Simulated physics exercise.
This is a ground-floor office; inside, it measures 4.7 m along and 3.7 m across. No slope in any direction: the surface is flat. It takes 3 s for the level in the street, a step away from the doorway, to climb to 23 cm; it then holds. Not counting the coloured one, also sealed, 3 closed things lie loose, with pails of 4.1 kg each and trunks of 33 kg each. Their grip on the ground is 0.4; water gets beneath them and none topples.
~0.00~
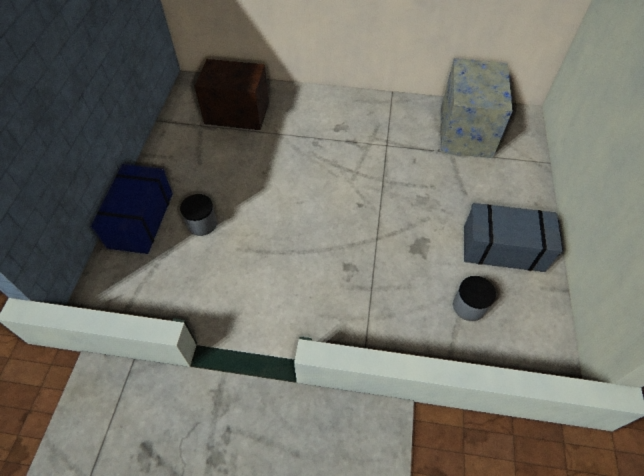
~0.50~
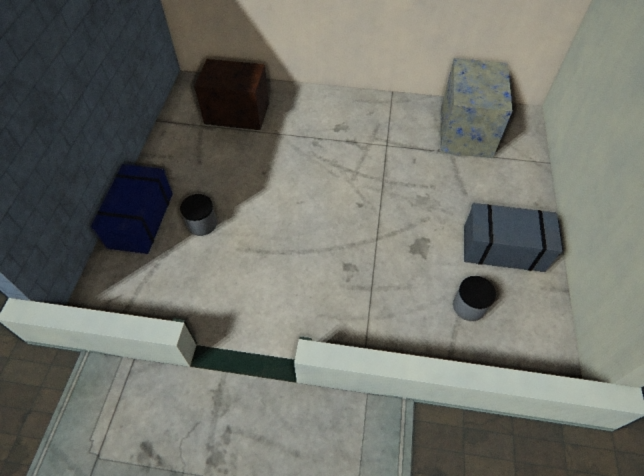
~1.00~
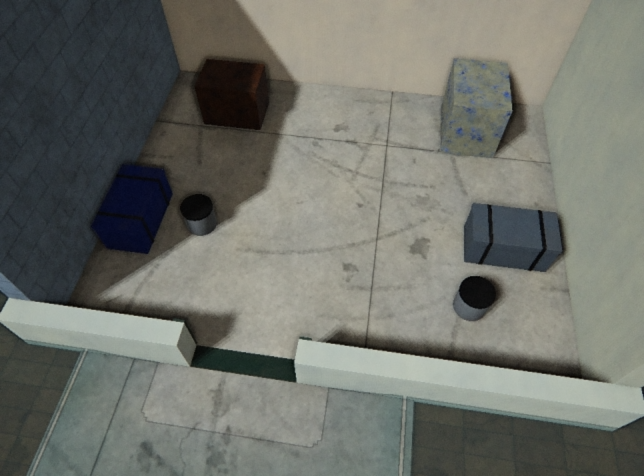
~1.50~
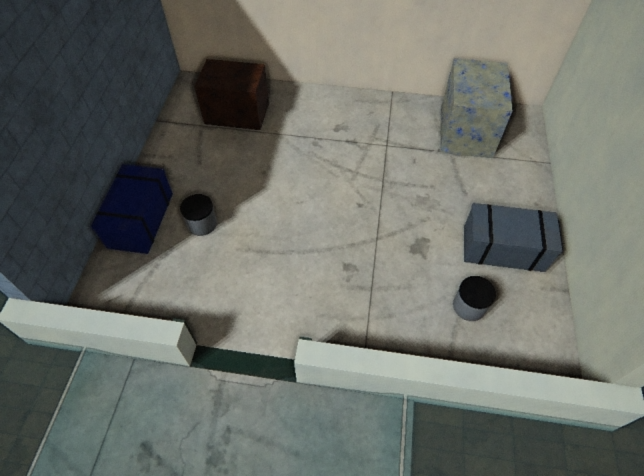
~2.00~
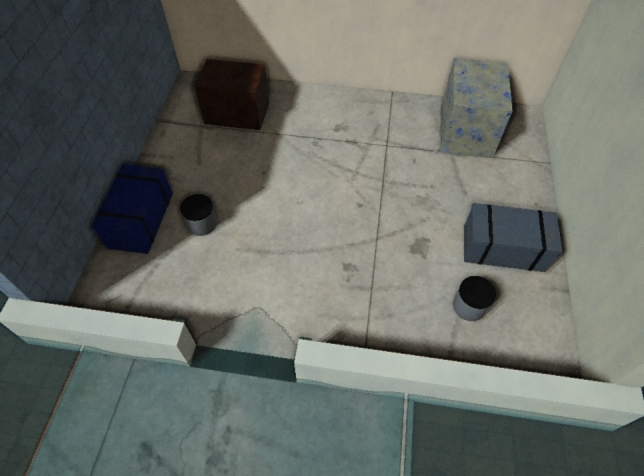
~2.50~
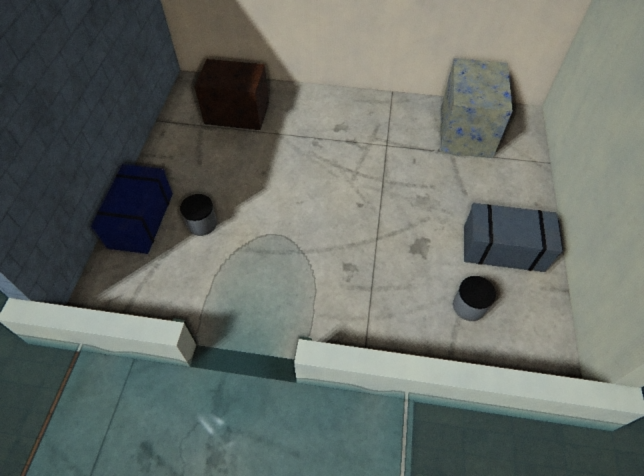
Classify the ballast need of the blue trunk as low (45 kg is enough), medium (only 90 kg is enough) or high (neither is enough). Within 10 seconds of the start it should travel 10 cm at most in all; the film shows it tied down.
Low.
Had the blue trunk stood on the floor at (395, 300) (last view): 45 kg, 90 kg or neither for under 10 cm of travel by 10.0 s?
Here the lighter suffices.
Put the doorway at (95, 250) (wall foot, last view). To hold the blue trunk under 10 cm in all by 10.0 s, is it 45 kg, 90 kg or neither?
I'd say you need the heavier one.
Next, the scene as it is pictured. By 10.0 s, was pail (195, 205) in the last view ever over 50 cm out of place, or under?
Result: Threshold exceeded.
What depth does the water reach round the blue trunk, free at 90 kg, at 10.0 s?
Something like 8 centimetres.
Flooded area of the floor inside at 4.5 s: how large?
At that time the wet patch spans about 10.5 m2.
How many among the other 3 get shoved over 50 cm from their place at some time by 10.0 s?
Counting them up, I find 1.
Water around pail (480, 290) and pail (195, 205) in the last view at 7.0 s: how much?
Around 1 cm and 9 cm.
After 3.5 s the blue trunk would be 0 cm from its start with 45 kg and 0 cm from its start with 90 kg; 1 cm of water round it then.
After 4.5 s the blue trunk would be 0 cm from its start with 45 kg and 0 cm from its start with 90 kg; 3 cm of water round it then.
After 7.0 s the blue trunk would be 0 cm from its start with 45 kg and 0 cm from its start with 90 kg; 6 cm of water round it then.
After 10.0 s the blue trunk would be 0 cm from its start with 45 kg and 0 cm from its start with 90 kg; 8 cm of water round it then.
